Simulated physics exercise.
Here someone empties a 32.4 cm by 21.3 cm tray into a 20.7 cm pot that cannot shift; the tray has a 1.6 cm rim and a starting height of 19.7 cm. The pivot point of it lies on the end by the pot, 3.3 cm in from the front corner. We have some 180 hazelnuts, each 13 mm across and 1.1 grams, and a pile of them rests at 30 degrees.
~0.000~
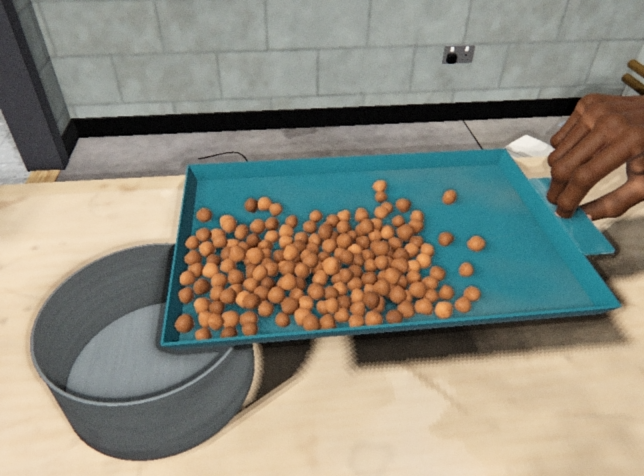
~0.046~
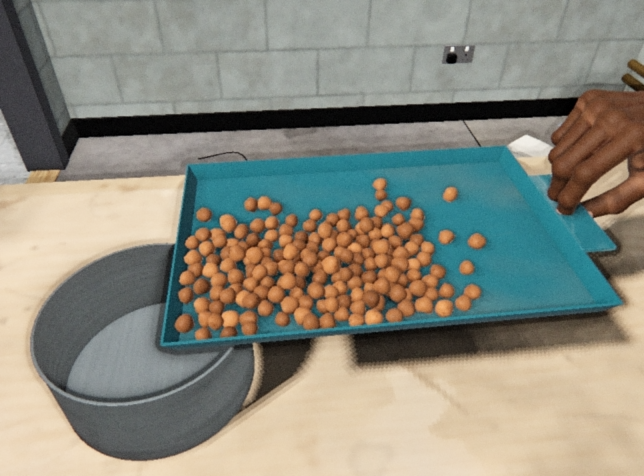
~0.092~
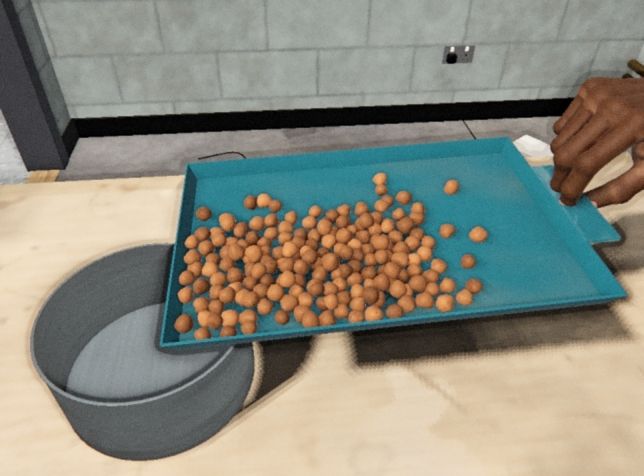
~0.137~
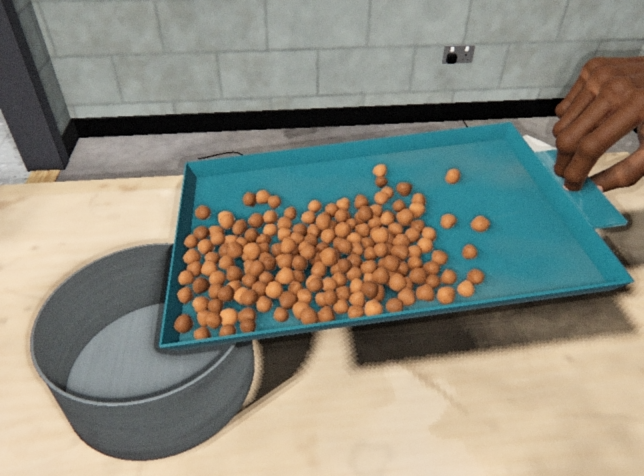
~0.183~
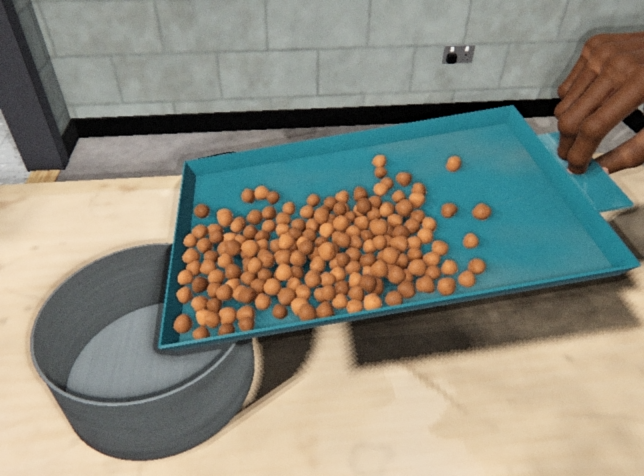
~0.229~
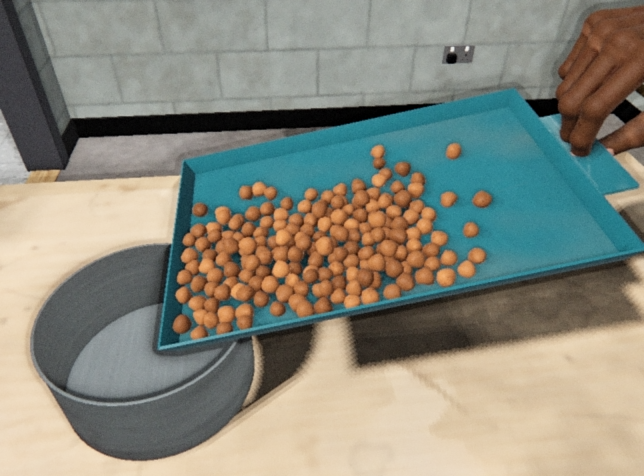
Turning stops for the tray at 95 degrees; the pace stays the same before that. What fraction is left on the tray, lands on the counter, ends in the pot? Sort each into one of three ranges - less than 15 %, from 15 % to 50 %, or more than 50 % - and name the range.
Ranges: Tray: Less than 15 %; counter: From 15 % to 50 %; pot: More than 50 %.
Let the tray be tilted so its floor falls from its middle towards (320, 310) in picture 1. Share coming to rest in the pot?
Estimate: Some 0 per cent.
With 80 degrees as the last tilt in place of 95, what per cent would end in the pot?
Estimated share: About 55 %.
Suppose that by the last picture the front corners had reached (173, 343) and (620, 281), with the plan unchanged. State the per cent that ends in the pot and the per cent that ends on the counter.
Pot 0; counter 100.
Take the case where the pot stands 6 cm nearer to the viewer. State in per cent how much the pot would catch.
Share in pot: Approx. 90 %.
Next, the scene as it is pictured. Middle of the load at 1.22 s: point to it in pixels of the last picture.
Estimated centre of load: Around (141, 413).
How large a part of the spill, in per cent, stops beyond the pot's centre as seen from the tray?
Share past the middle: Roughly 80 percent.
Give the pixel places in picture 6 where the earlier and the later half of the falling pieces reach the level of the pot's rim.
Early half: About (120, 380); late half: (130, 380).
Then, at 0.82 s, tilt 51 degrees; the tray holds 90 %, the pot 0 %.
Then, at 1.22 s, tilt 77 degrees; the tray holds 15 %, the pot 40 %.
After 1.70 s, tilt 95 degrees; the tray holds 0 %, the pot 55 %.
By 2.4 s all is still; tray 0 %, counter 45 %, pot 55 %.
